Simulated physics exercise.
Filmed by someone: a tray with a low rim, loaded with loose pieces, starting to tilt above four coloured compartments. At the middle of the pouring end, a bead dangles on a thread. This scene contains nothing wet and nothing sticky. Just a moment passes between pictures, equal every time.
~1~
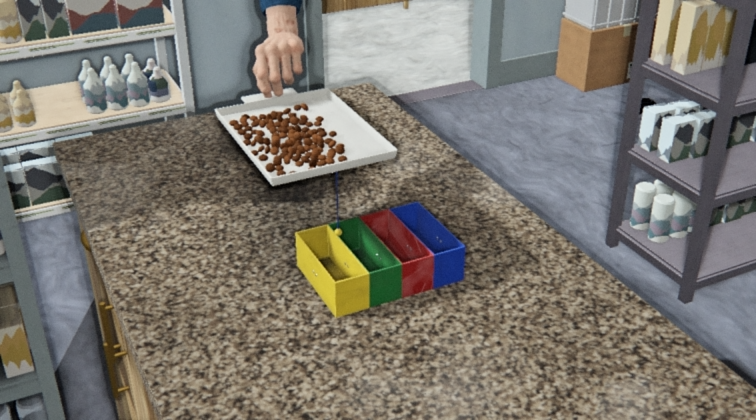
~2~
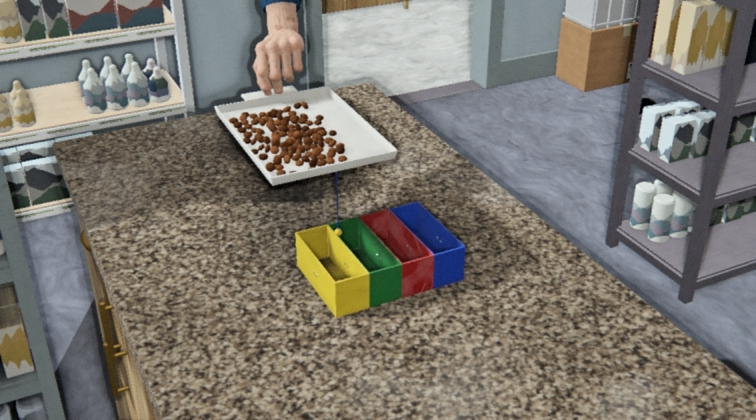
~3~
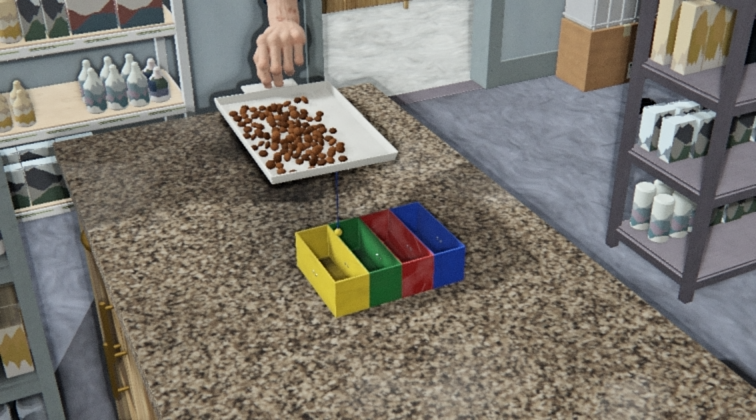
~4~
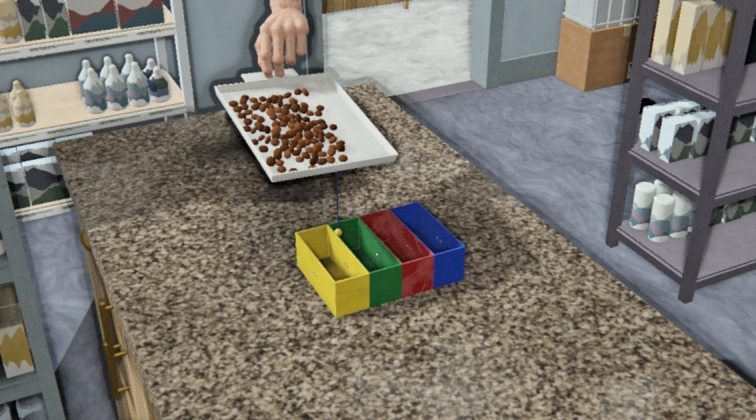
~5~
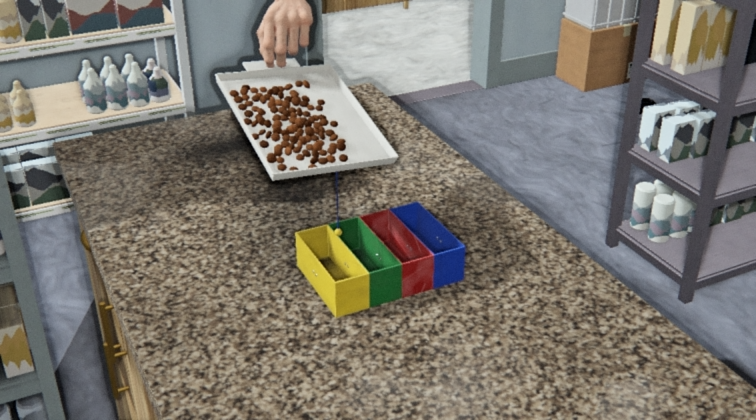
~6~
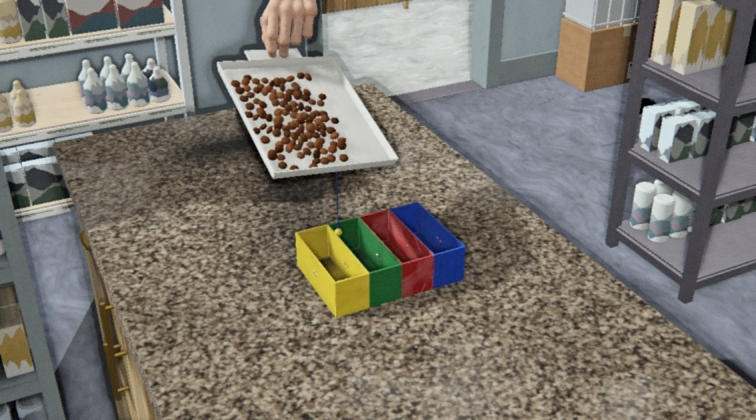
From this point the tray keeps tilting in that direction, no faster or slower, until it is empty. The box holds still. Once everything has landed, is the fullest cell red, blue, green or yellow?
It is the red cell.
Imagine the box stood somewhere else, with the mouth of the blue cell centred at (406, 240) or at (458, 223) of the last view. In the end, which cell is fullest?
The blue cell, then the green cell.
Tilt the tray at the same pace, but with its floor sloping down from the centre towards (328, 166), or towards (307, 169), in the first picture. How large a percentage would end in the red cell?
The share is 10 per cent in the first and 0 per cent in the second.
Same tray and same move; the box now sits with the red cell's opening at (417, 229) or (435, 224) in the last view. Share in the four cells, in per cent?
100 % for the first, 90 % for the second.
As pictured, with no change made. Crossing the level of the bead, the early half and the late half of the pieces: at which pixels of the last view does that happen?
It goes through near (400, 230) first, then near (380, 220).
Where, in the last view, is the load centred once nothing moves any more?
Somewhere close to (392, 266) in the last picture.
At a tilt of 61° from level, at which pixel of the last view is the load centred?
I'd mark the middle close to (358, 149).
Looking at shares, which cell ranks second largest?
Rank 2: The green one.
Shortly afterwards, tray tipped steeply; all but a few on the tray; a little falling or outside the box.
Next, tray tipped right over; a little on the tray; near a third in the red cell; near a quarter in the green cell; a little in the blue cell; only a few in the yellow cell; a little falling or outside the box.
Some moments later, tray tipped past a quarter turn; near half in the red cell; near a quarter in the green cell; a little in the blue cell; a little in the yellow cell; only a few falling or outside the box.
In the end, tray tipped past a quarter turn; near half in the red cell; near a quarter in the green cell; a little in the blue cell; a little in the yellow cell; only a few outside the box.
